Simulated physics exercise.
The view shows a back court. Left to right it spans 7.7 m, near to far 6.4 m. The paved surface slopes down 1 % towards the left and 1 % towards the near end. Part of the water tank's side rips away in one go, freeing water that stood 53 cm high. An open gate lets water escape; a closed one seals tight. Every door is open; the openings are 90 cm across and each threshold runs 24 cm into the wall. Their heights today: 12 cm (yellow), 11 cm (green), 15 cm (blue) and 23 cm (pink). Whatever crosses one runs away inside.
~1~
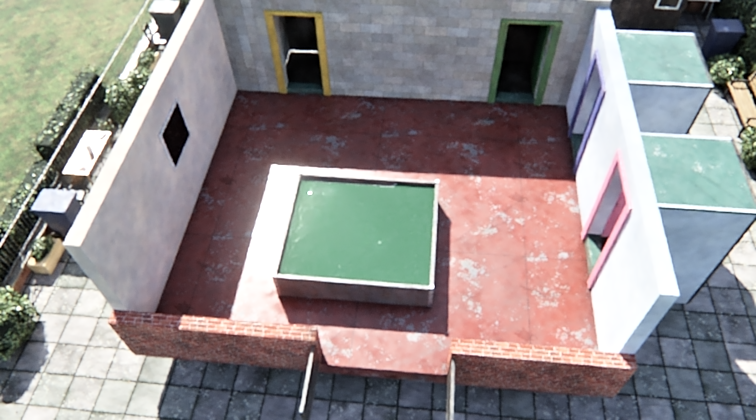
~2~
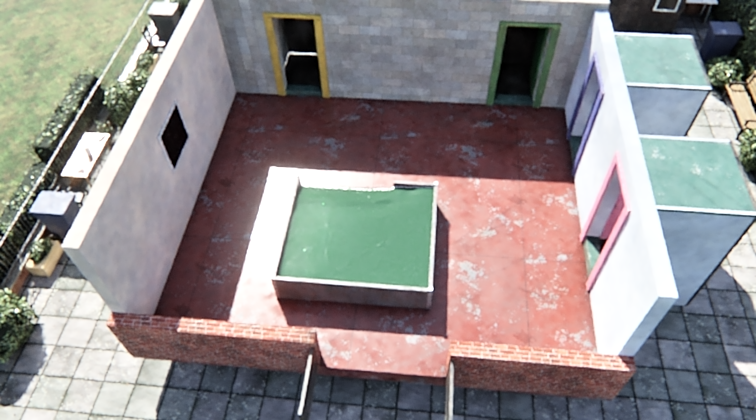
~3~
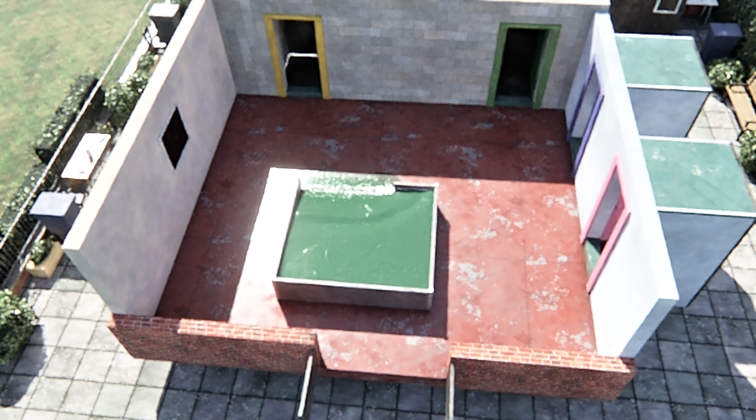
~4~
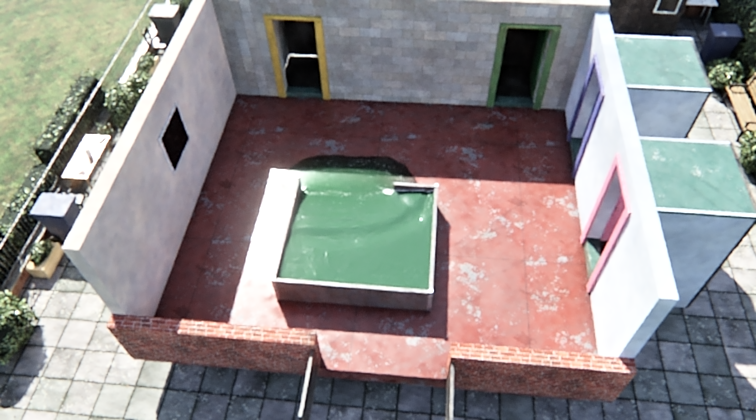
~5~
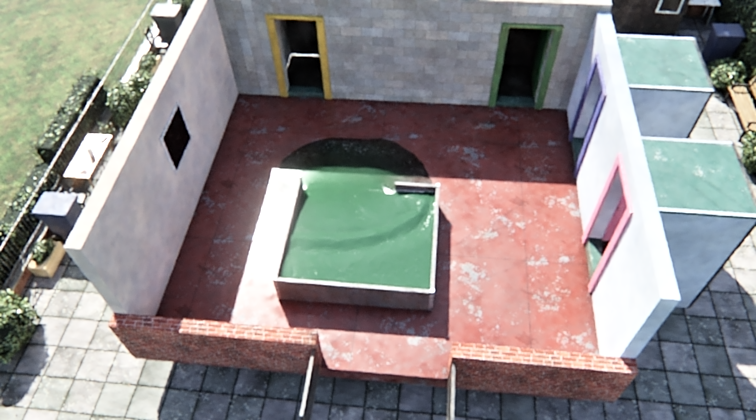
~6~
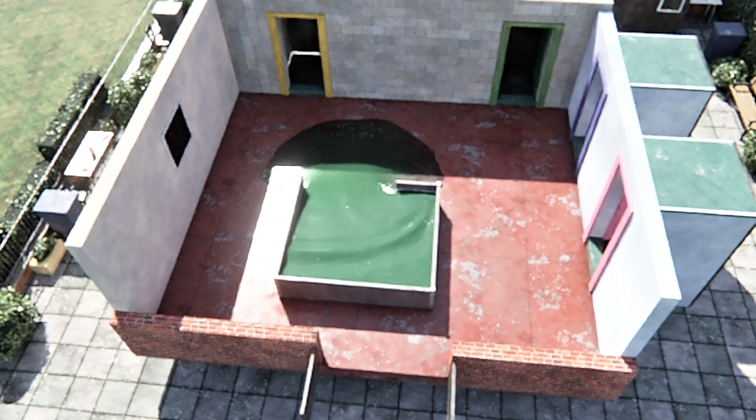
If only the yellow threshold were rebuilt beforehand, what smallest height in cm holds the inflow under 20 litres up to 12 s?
It would have to be roughly 20 cm high.
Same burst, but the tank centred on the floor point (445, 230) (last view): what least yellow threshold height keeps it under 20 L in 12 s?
About 8.5 cm.
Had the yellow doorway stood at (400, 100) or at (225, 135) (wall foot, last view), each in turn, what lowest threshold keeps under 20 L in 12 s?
Roughly 20 and 16 cm.
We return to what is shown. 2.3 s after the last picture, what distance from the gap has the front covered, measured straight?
About 5.4 m.
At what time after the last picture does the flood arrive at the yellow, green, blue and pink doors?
Yellow 0.5 s, green 1.6 s, blue 3.0 s, pink 4.5 s.
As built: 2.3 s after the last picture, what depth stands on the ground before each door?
In cm: Yellow 24, green 5, blue 0, pink 0.
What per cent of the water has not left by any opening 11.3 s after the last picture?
About 92 per cent.
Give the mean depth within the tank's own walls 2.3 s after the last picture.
Some 24 cm.
Then, 0.7 s after the last picture water covers 25 % of the floor, deepest (32 cm) near (351, 100); 12 cm at the yellow door, 0 litres in over its 12 cm threshold.
Then, 2.3 s after the last picture water covers 35 % of the floor, deepest (38 cm) near (239, 94); 24 cm at the yellow door, 60 litres in over its 12 cm threshold.
Then, 11.3 s after the last picture water covers 100 % of the floor, deepest (16 cm) near (148, 337); 6 cm at the yellow door, 118 litres in over its 12 cm threshold.
At the yellow door as built, the water peaked near 25 cm, 1.9 s after the last picture.
Run again over the same 12 s with other heights there, 35 litres in over 18 cm, 4 litres over 24 cm. The limit of 20 litres is kept from about 20 cm up.
